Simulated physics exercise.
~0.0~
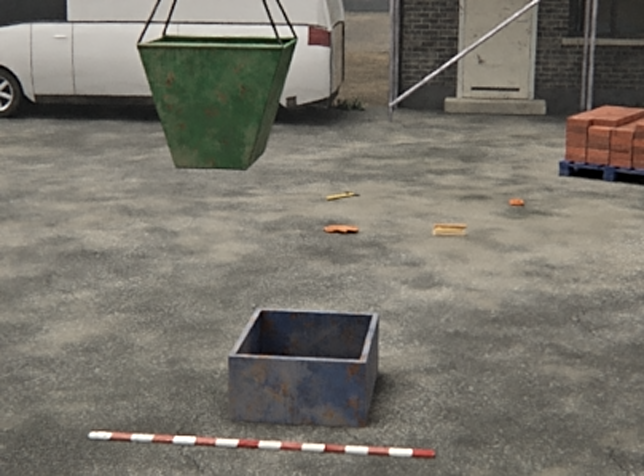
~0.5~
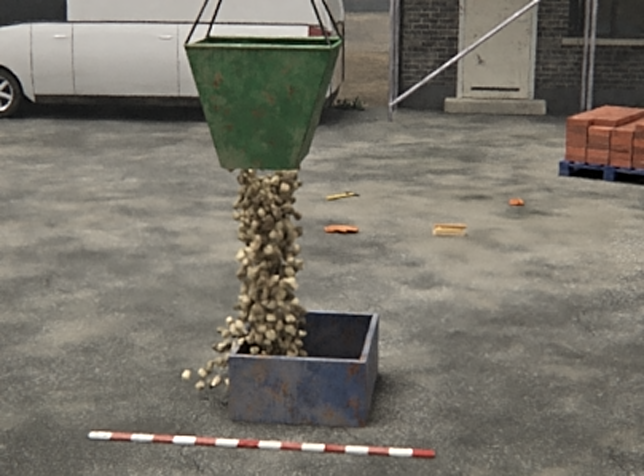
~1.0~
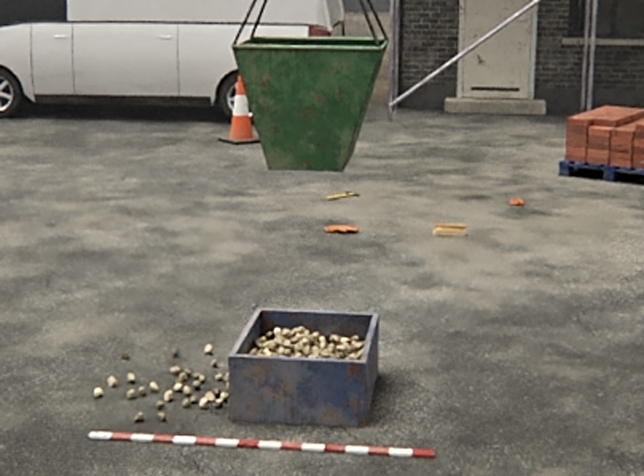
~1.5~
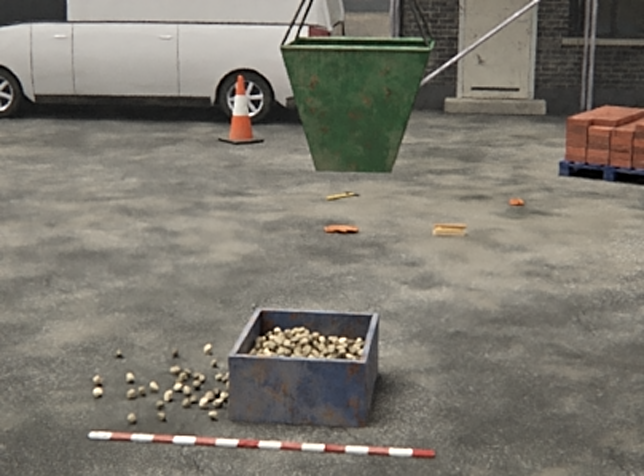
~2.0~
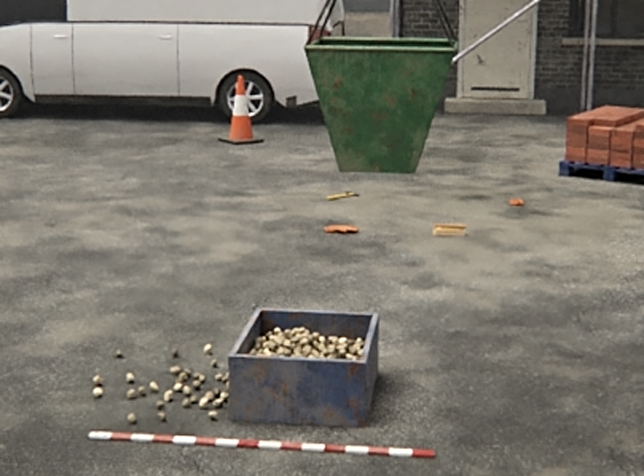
A paved yard is seen from slightly above, with a white van at the back left, a door in a dark brick wall, and reddish bricks on a blue pallet at the right. A green skip hangs over an open, rusty blue bin, behind a red and white striped pole on the ground. The skip moves right and pours pale brown stones from its bottom, most dropping into the bin and a few falling to its left. Emptied, it continues right, revealing an orange and white cone. Finally, stones partly fill the bin, while a small scatter lies left of it.
